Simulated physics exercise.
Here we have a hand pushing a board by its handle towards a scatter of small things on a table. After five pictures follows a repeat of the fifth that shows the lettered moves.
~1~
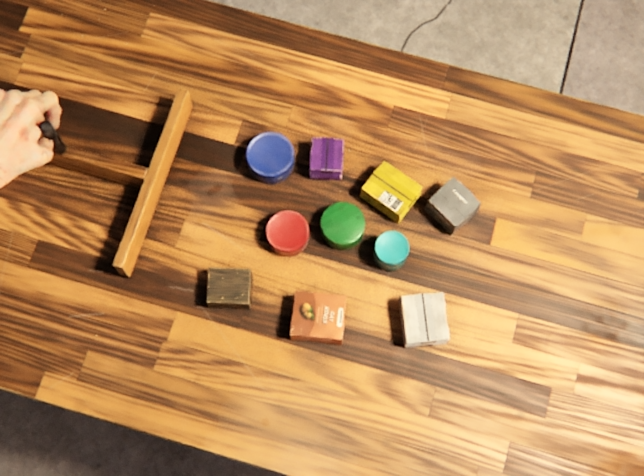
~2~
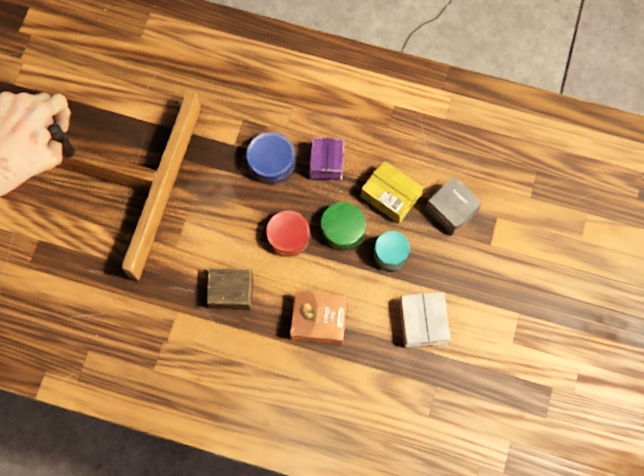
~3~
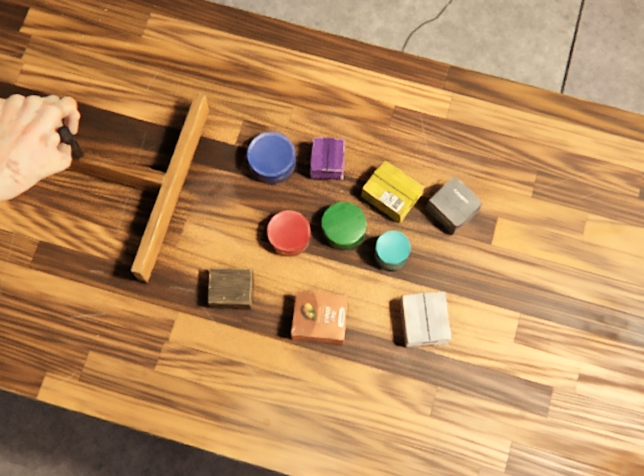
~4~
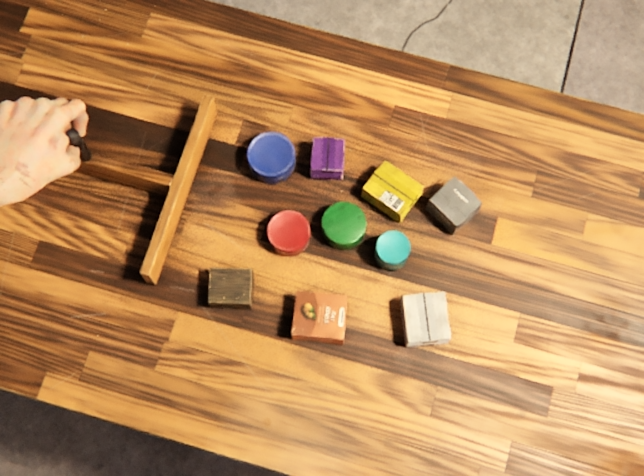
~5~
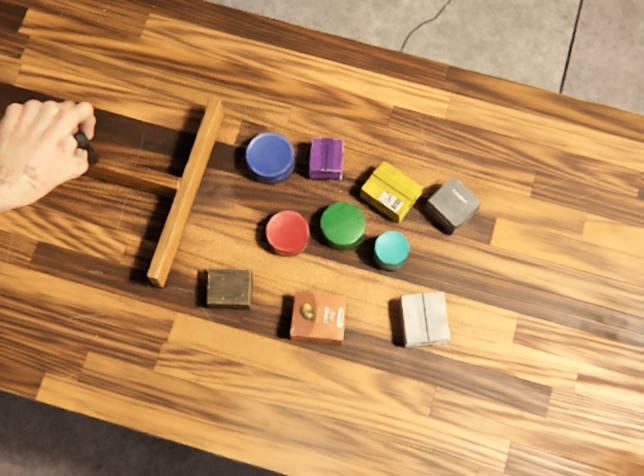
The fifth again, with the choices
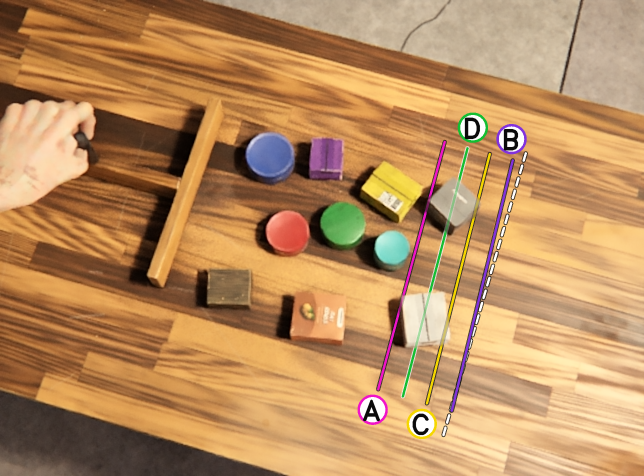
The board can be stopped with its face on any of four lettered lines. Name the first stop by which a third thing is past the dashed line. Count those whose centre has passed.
It can halt at D.
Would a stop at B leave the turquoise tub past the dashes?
Yes.
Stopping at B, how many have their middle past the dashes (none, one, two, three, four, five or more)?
Five or more.
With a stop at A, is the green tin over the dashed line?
By then, no.
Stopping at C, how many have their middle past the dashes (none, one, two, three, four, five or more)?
It has five or more across.
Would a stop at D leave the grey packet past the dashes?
Yes.
On the marked copy, A at (413, 260); B at (484, 280); C at (460, 273); D at (437, 267); the dashed line at (487, 286).
Following D. Soon after the start, board (274, 209); white box (424, 320); grey packet (452, 206); none across.
Later, board (364, 234); grey packet (498, 207); white box (461, 320); none across.
In the end, board (436, 254); white box (525, 333); grey packet (559, 196); five across.
As for the rest, A gets only two across; B gets ten across, but is farther than needed; C gets six across, but is farther than needed.
